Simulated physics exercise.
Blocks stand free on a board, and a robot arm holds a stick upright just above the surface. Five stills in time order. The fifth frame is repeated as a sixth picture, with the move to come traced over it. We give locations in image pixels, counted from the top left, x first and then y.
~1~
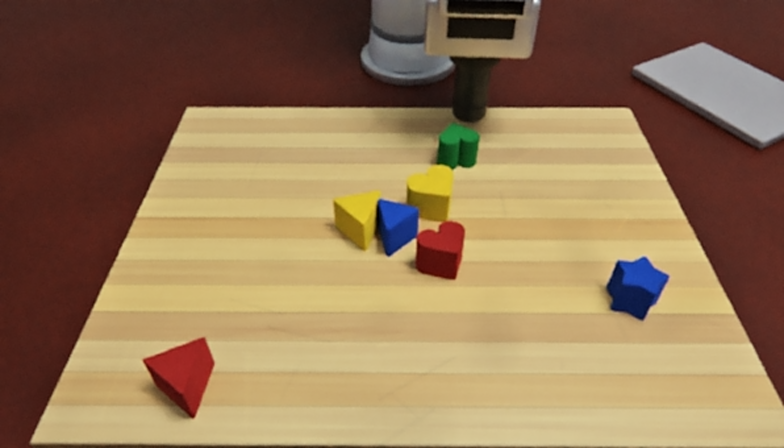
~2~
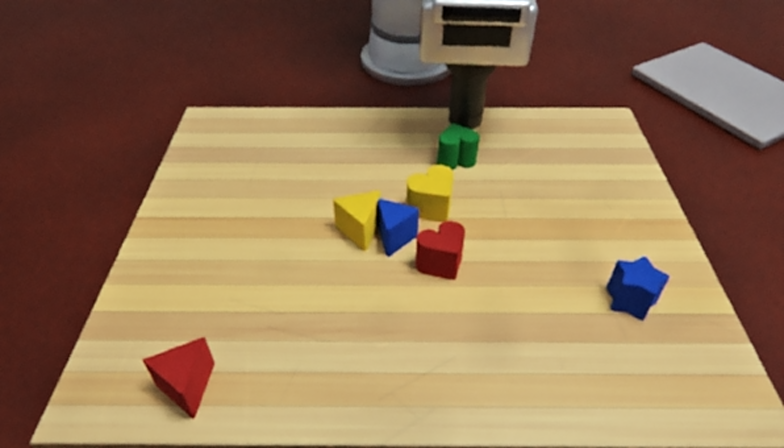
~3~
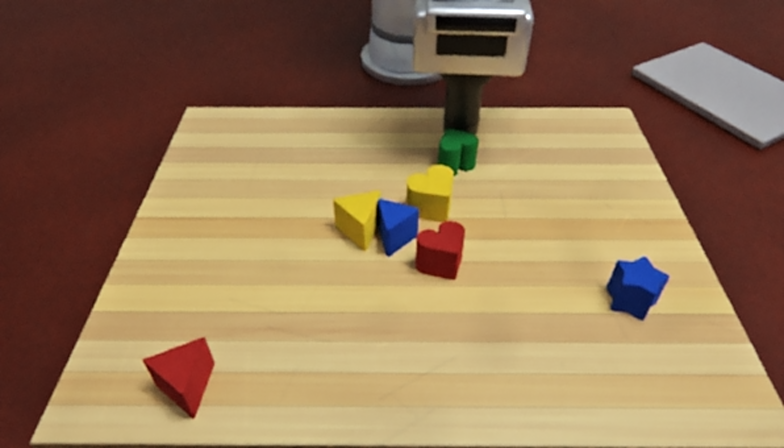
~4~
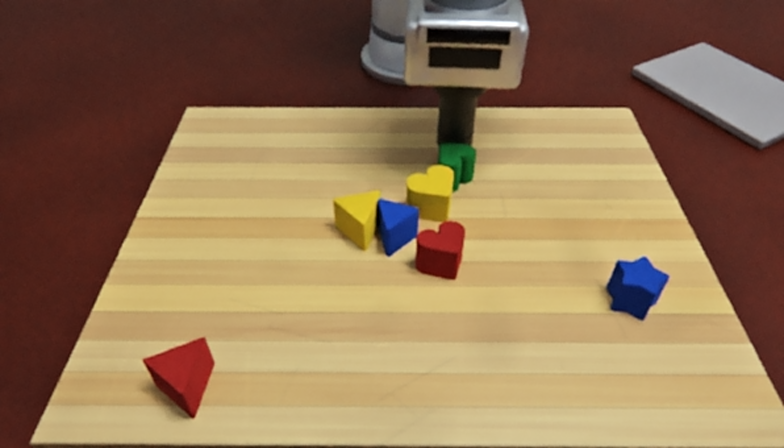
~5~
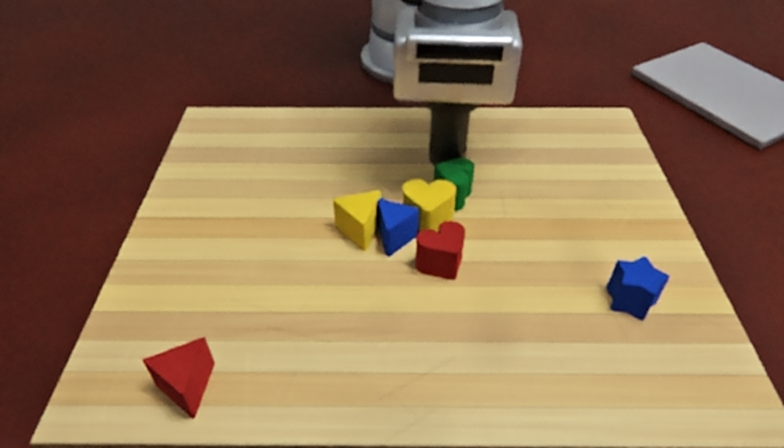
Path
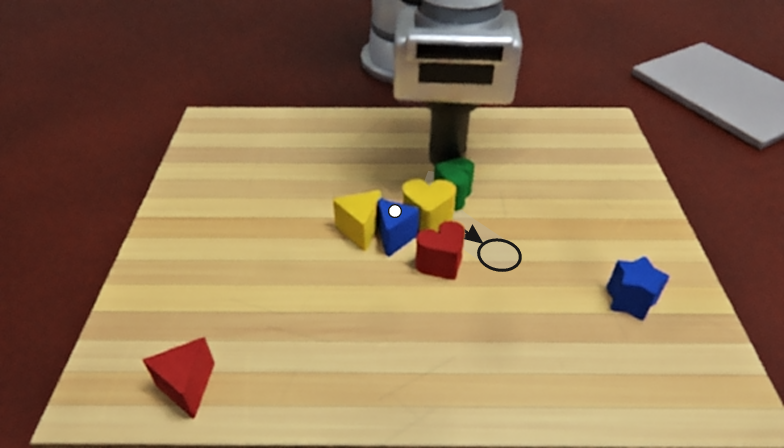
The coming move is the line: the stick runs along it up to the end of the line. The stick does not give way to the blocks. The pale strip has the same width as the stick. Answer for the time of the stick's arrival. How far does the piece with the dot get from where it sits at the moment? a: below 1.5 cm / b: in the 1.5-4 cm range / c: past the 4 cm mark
a - below 1.5 cm.
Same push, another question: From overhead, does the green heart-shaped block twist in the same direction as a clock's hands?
No - that is not the case.
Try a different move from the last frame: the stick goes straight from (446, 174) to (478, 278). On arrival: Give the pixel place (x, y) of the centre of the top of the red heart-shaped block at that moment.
It will likely be found at (441, 266).
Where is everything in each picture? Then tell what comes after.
In the first picture, lower end of the stick at (469, 114), tops of blocks, blue triangular piece at (395, 211), yellow heart-shaped block at (433, 180), red heart-shaped block at (444, 236), green heart-shaped block at (458, 134).
In the second picture, stick at (465, 122), blocks as before.
In the third picture, stick at (460, 131), green heart-shaped block at (457, 138).
In the fourth picture, stick at (454, 144), green heart-shaped block at (455, 152).
In the fifth picture, stick at (447, 159), blue triangular piece at (395, 211), yellow heart-shaped block at (429, 192), red heart-shaped block at (444, 236), green heart-shaped block at (456, 169).
The drawn path runs from (446, 174) by way of (439, 202) and (462, 229) to (499, 255); the dot is on the blue triangular piece.
The first path, step by step. One third of the way, stick at (440, 187); yellow heart-shaped block at (431, 198), turned 20° clockwise; green heart-shaped block at (474, 188), turned 25° anticlockwise.
Two thirds of the way, stick at (464, 214); blue triangular piece at (391, 214), turned 25° clockwise; yellow heart-shaped block at (439, 219), turned 45° clockwise; red heart-shaped block at (448, 247), turned 30° clockwise; green heart-shaped block at (505, 205), turned 70° anticlockwise.
At the end, stick at (502, 240); blue triangular piece at (391, 214), turned 25° clockwise; yellow heart-shaped block at (440, 221), turned 55° clockwise; red heart-shaped block at (448, 249), turned 35° clockwise; green heart-shaped block at (535, 212), turned 100° anticlockwise.
